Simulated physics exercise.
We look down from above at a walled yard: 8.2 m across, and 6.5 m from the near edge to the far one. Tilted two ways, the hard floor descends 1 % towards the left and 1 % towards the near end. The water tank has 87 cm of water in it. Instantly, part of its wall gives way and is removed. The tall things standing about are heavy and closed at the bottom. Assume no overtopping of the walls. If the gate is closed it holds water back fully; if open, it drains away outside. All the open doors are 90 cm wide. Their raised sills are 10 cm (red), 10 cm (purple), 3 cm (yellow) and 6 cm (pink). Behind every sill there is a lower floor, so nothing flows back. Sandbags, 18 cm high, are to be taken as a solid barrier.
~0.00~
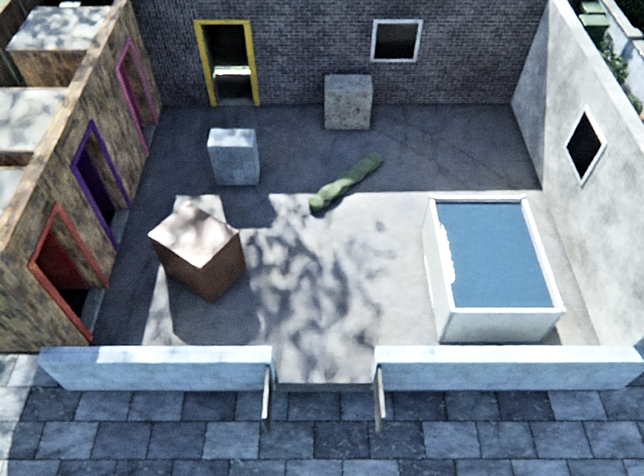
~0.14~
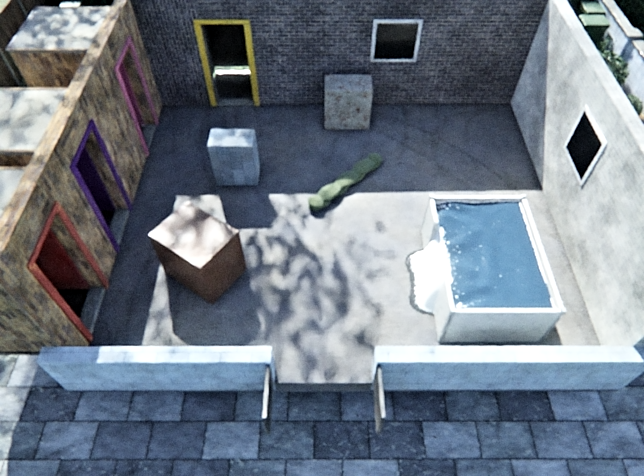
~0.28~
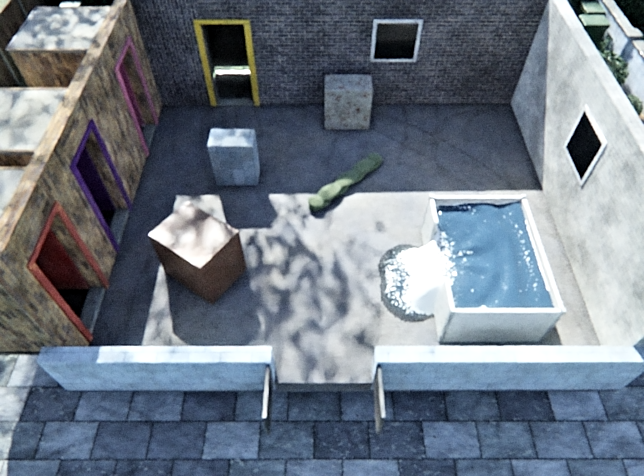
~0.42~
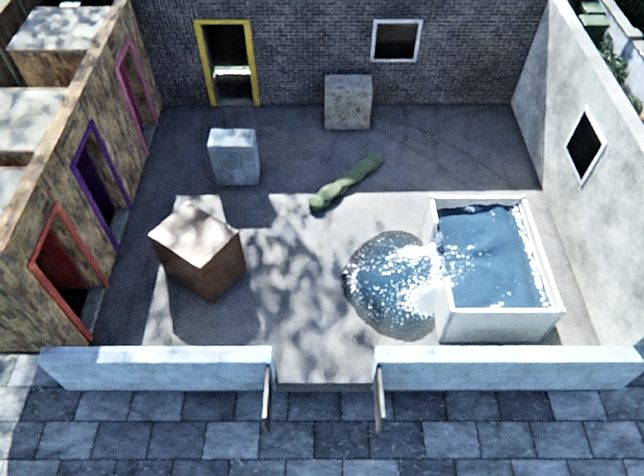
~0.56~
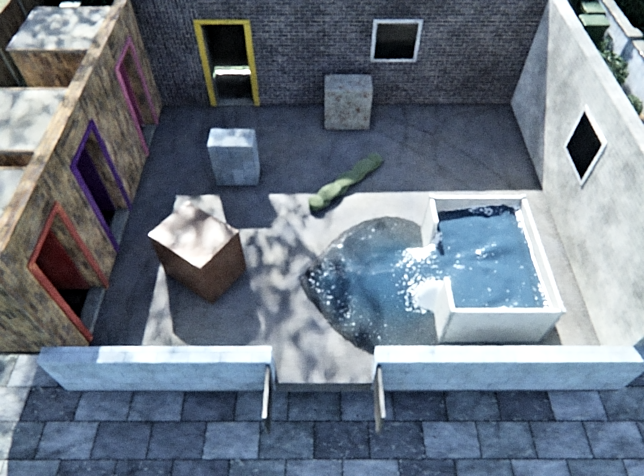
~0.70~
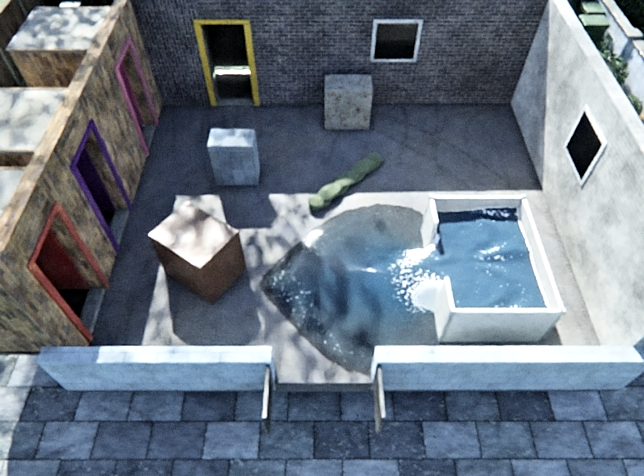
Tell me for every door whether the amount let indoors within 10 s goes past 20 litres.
Here it is: The red door goes past it; the purple door goes past it; the yellow door goes past it; the pink door goes past it.
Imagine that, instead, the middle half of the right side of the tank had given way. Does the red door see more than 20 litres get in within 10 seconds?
So, red door: Out of bounds.
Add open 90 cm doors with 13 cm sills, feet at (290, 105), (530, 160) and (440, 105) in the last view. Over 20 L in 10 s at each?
Note, doorways in listed order: Stays short, stays short, stays short.
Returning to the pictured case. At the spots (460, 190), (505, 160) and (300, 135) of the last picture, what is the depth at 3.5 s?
Roughly 1, 0, 0 cm.
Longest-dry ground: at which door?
It's the yellow door.
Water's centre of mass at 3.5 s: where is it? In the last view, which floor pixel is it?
The water is centred near (307, 262).
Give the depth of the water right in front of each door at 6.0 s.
Centimetres: Red 14 / purple 16 / yellow 7 / pink 12.
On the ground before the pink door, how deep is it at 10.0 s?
It's some 8.5 centimetres deep.
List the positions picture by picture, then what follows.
The first picture shows the water tank at (490, 252) is whole and still, 87 cm deep.
In the second picture, water pours out at (436, 272) and has run 0.6 m, to (415, 255); typically 10 cm deep outside, 87 cm at the water tank's back.
In the third picture, water pours out at (435, 272) and has run 0.9 m, to (394, 310); typically 14 cm deep outside, 82 cm at the water tank's back.
In the fourth picture, the front is at (347, 280), 1.5 m from the gap at (435, 273); 2.3 m2 of floor is under water; 75 cm left at the back of the water tank.
In the fifth picture, the front is at (309, 275), 2.2 m from the gap at (435, 273); 4.4 m2 of floor is under water; 73 cm left at the back of the water tank.
In the sixth picture, water pours out at (435, 272) and has run 2.9 m, to (268, 289); typically 5 cm deep outside, 69 cm at the water tank's back.
After 1.4 s water covers 30 % of the floor and is deepest (41 cm) near (425, 280); red door not reached, purple door not reached, yellow door not reached, pink door not reached.
After 2.2 s water covers 40 % of the floor and is deepest (52 cm) near (82, 369); red door 11 cm at the sill, 0 L in, purple door 8 cm at the sill, 0 L in, yellow door not reached, pink door not reached.
After 3.5 s water covers 50 % of the floor and is deepest (29 cm) near (82, 369); red door 19 cm at the sill, 34 L in, purple door 16 cm at the sill, 14 L in, yellow door not reached, pink door 8 cm at the sill, 0 L in.
After 6.0 s water covers 60 % of the floor and is deepest (18 cm) near (158, 122); red door 14 cm at the sill, 89 L in, purple door 16 cm at the sill, 43 L in, yellow door 7 cm at the sill, 18 L in, pink door 12 cm at the sill, 15 L in.
After 10.0 s water covers 75 % of the floor and is deepest (10 cm) near (82, 369); red door 9 cm at the sill, 99 L in, purple door 8 cm at the sill, 54 L in, yellow door 6 cm at the sill, 60 L in, pink door 8 cm at the sill, 71 L in.
